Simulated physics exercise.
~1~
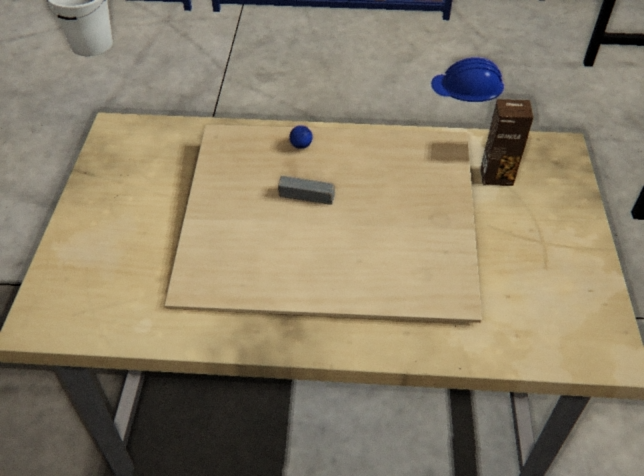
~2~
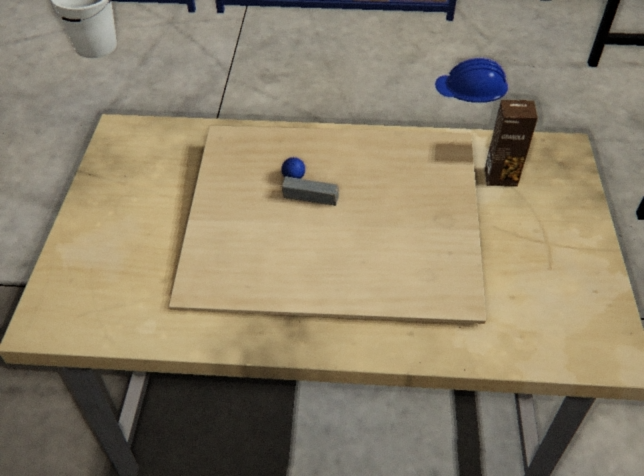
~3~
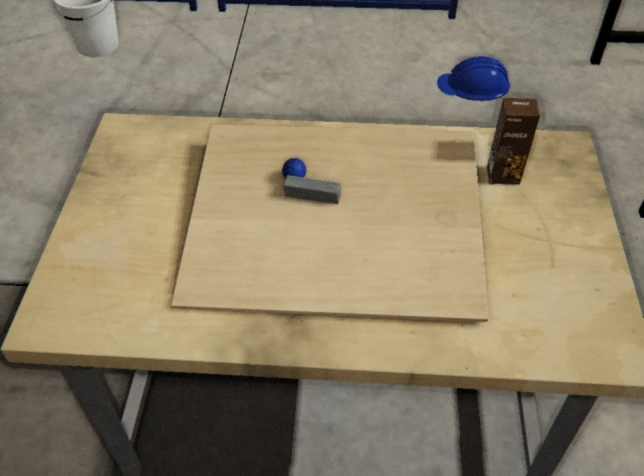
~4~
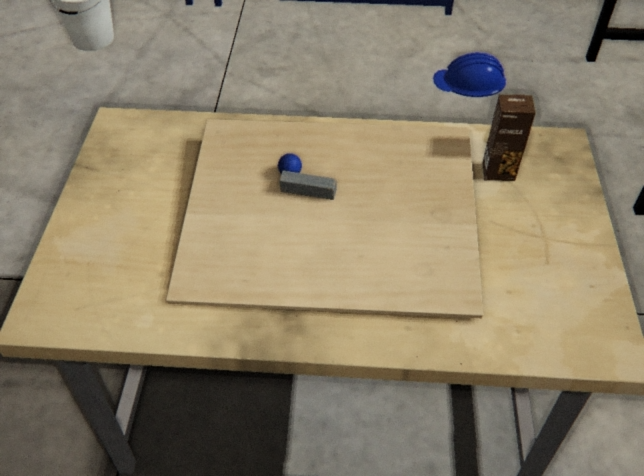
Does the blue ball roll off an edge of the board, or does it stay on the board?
The blue ball stays on the board, resting against the upper side of the grey block without crossing any edge.
